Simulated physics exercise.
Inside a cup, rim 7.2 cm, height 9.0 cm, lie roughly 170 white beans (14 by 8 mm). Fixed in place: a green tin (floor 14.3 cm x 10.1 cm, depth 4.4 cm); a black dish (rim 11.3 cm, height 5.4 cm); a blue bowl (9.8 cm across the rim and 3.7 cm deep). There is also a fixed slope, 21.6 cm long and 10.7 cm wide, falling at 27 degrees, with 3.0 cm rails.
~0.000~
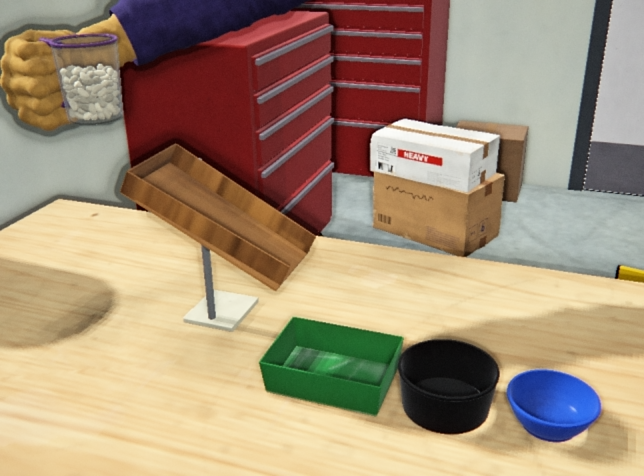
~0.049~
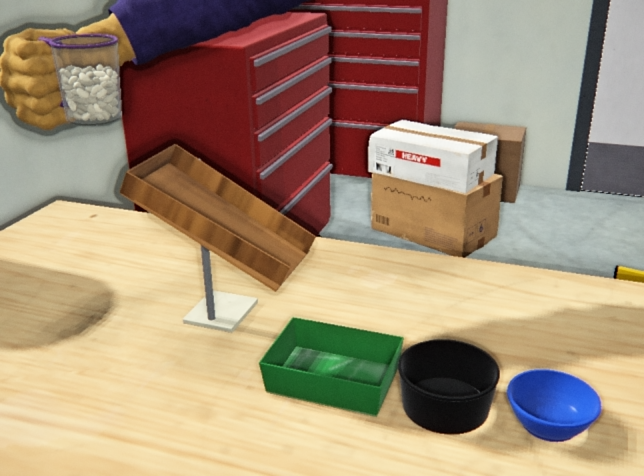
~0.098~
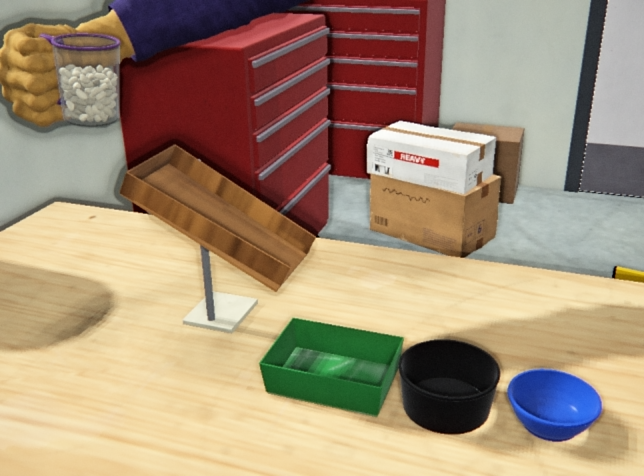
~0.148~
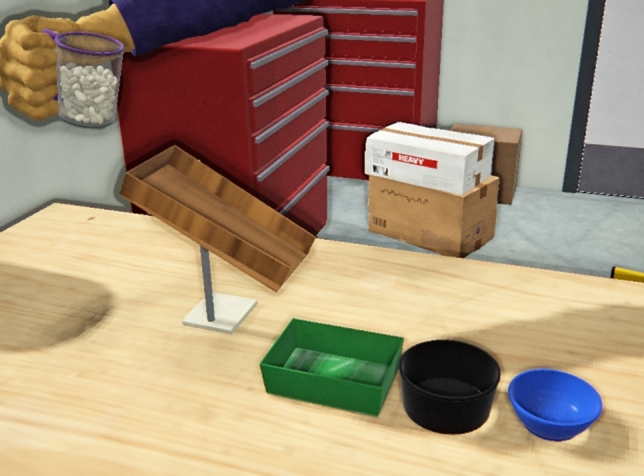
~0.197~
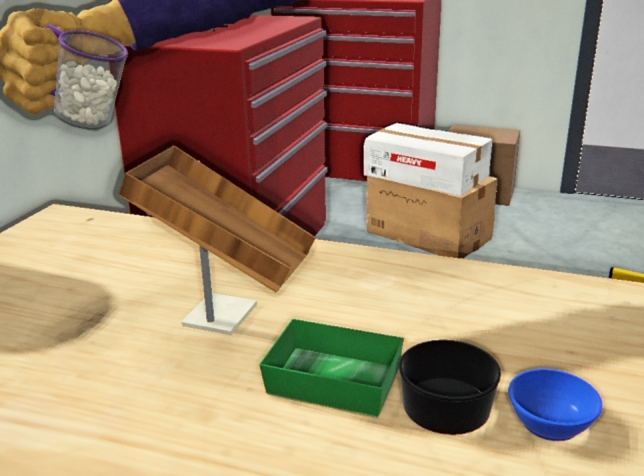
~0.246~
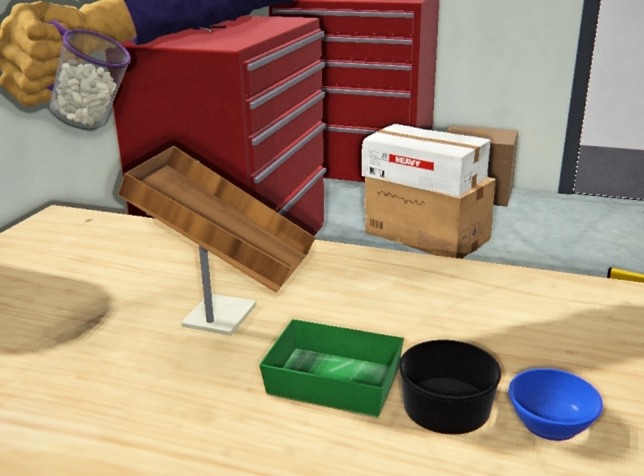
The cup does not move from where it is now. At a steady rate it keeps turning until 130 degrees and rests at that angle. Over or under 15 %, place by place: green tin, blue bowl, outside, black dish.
Green tin: Under, blue bowl: Under, outside everything: Over, black dish: Under.
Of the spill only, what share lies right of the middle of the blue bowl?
Near 0 per cent of the spill.
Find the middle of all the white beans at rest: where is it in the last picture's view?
Near (136, 339).
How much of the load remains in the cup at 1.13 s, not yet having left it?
Around 0 in a hundred remain.
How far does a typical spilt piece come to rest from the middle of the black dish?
Around 46 cm from the centre.
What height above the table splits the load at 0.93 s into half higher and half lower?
Height estimate: Near 32 cm.
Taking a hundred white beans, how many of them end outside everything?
I reckon around 100 per cent.
Then, at 0.51 s, tilt 68 degrees; cup 100 %; middle of all pieces near (79, 88).
Then, at 0.73 s, tilt 102 degrees; cup 100 %; middle of all pieces near (82, 87).
Then, at 0.93 s, tilt 129 degrees; cup 55 %, slope 45 %; middle of all pieces near (109, 134).
Then, at 1.13 s, tilt 130 degrees; slope 35 %, outside 40 %, in the air 20 %; middle of all pieces near (134, 276).
In the end, at 3.0 s, cup 0 %, black dish 0 %, blue bowl 0 %, green tin 0 %, slope 0 %, outside 100 %.
